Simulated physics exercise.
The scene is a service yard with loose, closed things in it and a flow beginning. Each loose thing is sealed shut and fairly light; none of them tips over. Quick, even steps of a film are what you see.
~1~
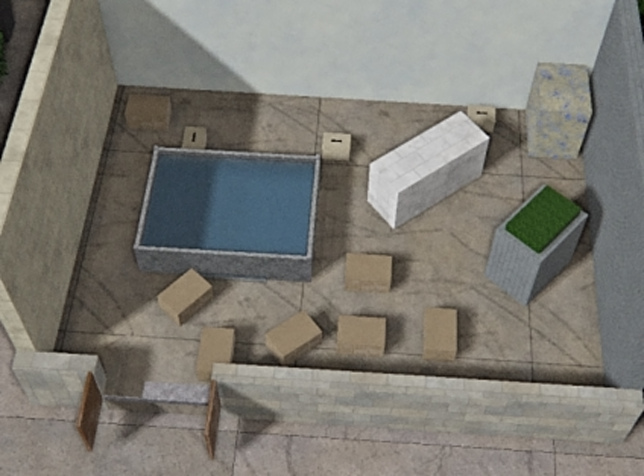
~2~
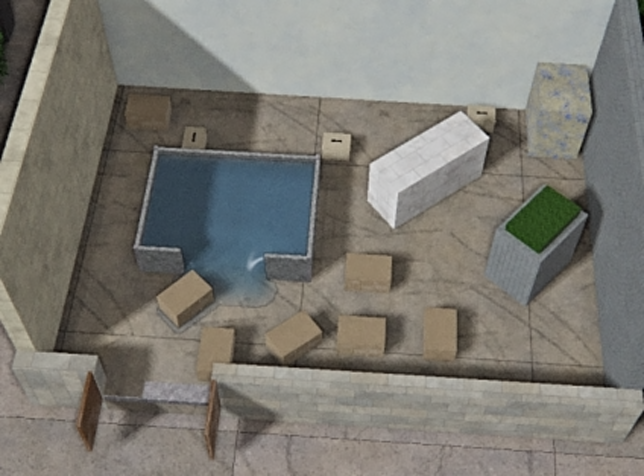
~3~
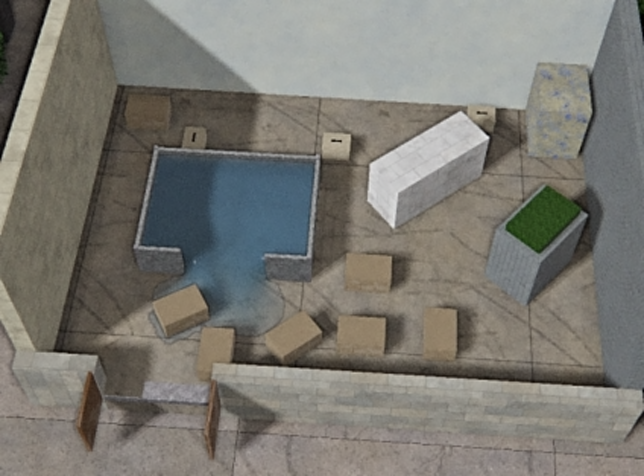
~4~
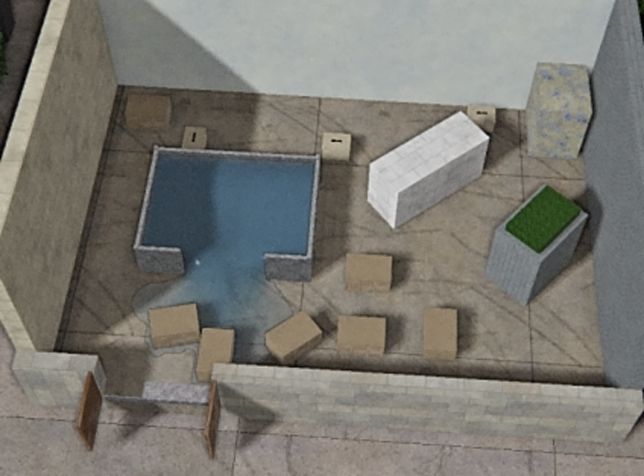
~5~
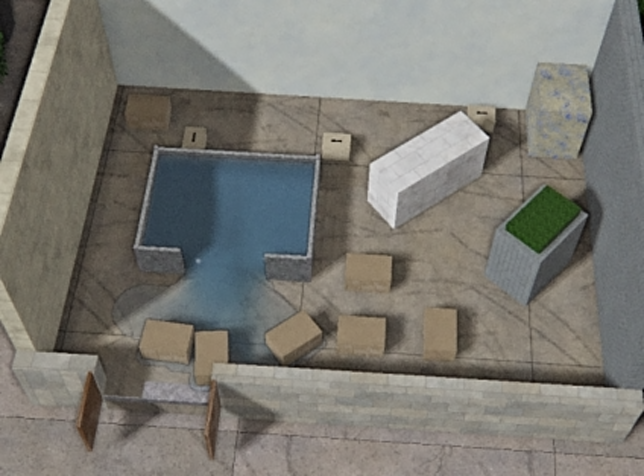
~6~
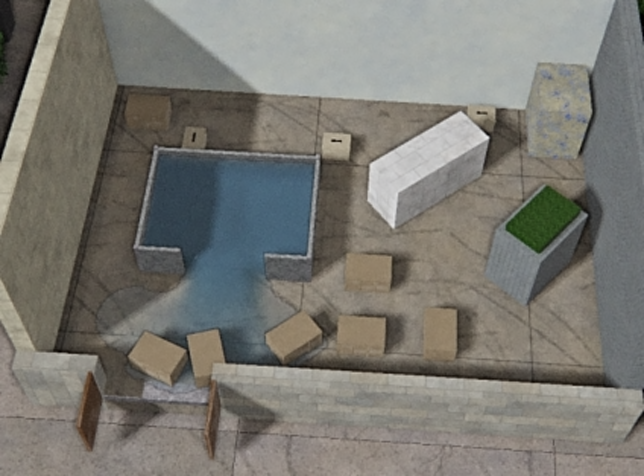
The video shows a walled yard with a raised pool and scattered tan crates; a gap opens in the pool's front wall, water spreads across the ground, and one crate slides toward the gateway before another beside it shifts slightly.
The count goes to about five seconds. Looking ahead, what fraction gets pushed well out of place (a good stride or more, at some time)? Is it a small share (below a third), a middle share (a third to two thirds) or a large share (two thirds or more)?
A middle share, a third to two thirds.
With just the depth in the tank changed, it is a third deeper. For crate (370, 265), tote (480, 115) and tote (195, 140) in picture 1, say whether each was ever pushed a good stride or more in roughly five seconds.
First: Falls short; second: Falls short; third: Falls short.
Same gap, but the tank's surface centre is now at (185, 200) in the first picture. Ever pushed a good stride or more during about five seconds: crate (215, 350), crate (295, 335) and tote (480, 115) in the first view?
In turn: Beyond that mark, beyond that mark, under that mark.
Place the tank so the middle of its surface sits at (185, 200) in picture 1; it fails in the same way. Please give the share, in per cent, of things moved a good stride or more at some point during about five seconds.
I'd put it at around 40 per cent.
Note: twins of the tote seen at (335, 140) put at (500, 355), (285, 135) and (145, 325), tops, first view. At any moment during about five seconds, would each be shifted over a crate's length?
As listed: That far or more, no, that far or more.
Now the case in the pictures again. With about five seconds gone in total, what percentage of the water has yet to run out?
That comes to roughly 68 parts in a hundred.
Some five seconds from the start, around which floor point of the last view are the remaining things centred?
I'd put it around pixel (371, 216).
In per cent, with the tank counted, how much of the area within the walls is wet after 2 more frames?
25 per cent, roughly.
A moment on, 1 of 10 are well off their spots; 1 afloat.
Next, 3 of 10 are well off their spots; 0 afloat.
Later, 5 of 10 are well off their spots; 1 afloat.
In the end, 5 of 10 are well off their spots, and 5 have been at some point; 1 afloat.
